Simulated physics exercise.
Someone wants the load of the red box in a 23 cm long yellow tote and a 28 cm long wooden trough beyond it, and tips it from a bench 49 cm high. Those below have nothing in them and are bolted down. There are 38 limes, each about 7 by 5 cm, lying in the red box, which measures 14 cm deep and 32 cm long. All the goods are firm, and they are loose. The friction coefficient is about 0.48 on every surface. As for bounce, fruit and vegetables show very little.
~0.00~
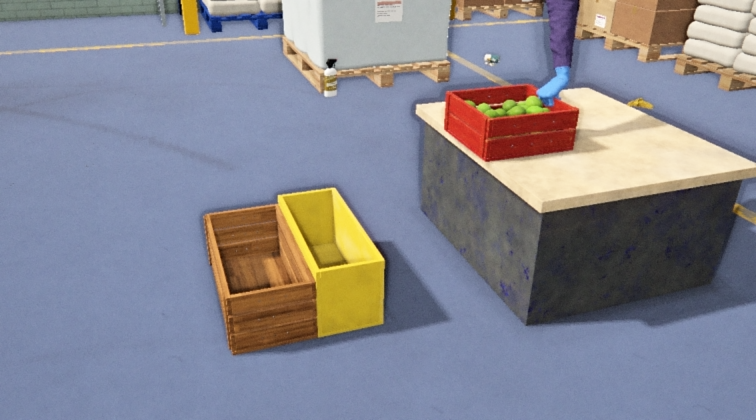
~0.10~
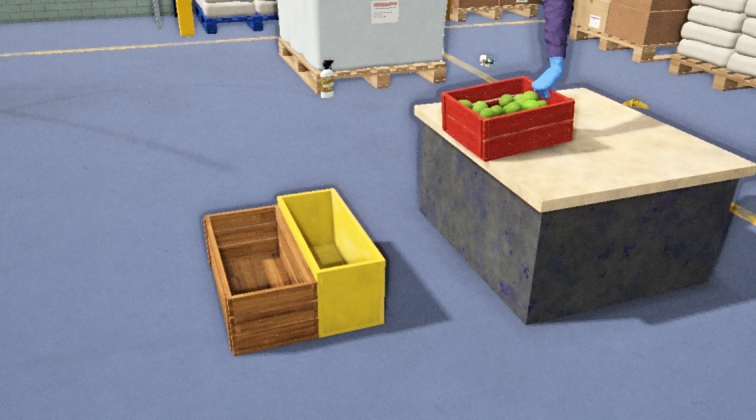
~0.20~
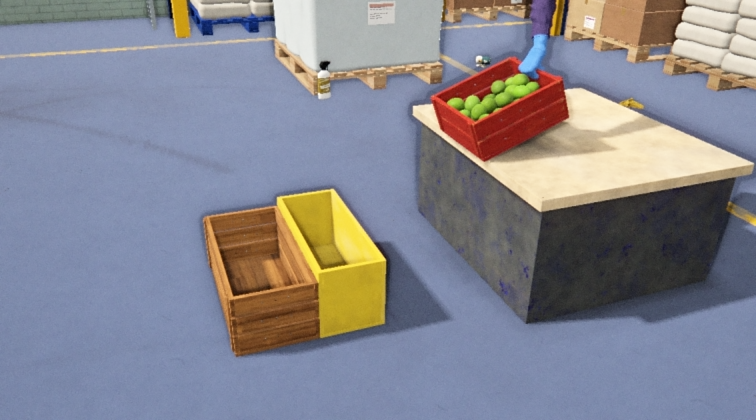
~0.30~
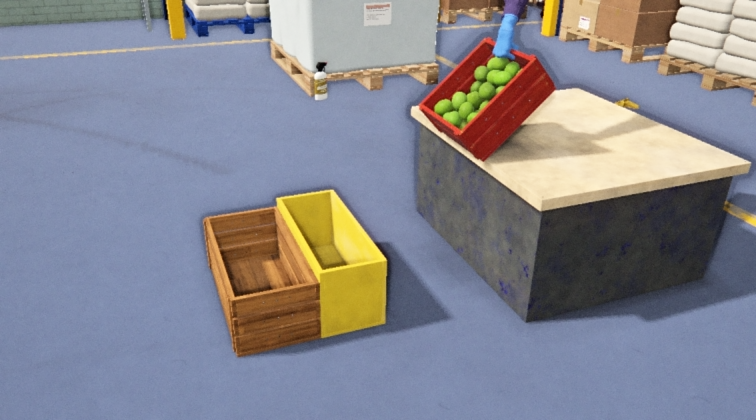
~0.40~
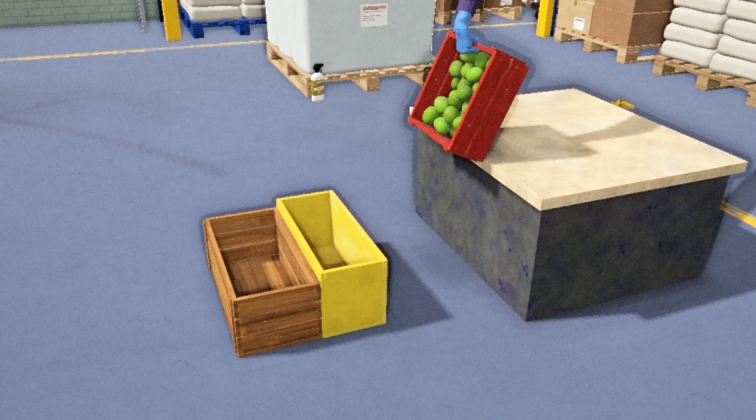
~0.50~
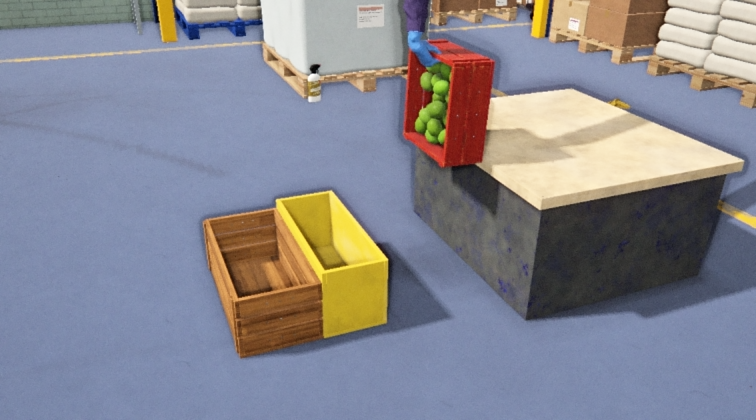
In a warehouse, a gloved hand tips a red box of limes leftward onto its side at a bench's edge.
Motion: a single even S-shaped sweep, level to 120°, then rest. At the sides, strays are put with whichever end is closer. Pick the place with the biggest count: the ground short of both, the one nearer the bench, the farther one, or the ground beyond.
Most of them: Short.
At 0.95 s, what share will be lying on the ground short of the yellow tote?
Estimate for then: Some 50 percent.
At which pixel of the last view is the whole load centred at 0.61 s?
You'd find the load's middle at roughly (421, 131).
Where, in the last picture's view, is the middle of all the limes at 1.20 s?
Somewhere around (376, 271) in pixels.
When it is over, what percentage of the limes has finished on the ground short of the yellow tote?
It works out to roughly 75 percent.
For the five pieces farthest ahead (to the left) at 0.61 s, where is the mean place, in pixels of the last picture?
Centre: About (404, 134) px.
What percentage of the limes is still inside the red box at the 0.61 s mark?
Around 80 per cent of the load.
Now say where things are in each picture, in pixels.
In the first frame (each is followed by its nearest rim corner in this view), red box, (492, 119); wooden trough, (230, 296); 0° from level; none out.
The second frame shows red box, (487, 119); 6° from level.
The third frame shows red box, (476, 122); 21° from level.
The fourth frame shows red box, (462, 131); 42° from level.
The fifth frame shows red box, (450, 146); 65° from level.
The sixth frame shows red box, (443, 162); wooden trough, (238, 300); 88° from level; none out.
After 0.61 s, tilt 109°; 31 still in the red box and 7 in the air.
After 0.75 s, tilt 120°; 8 still in the red box, 1 in the yellow tote and 29 in the air.
After 0.95 s, tilt 120°; 1 still in the red box, 9 in the yellow tote, 19 on the ground short of the yellow tote and 9 in the air.
When it is over (at 1.20 s), 9 in the yellow tote and 29 on the ground short of the yellow tote.
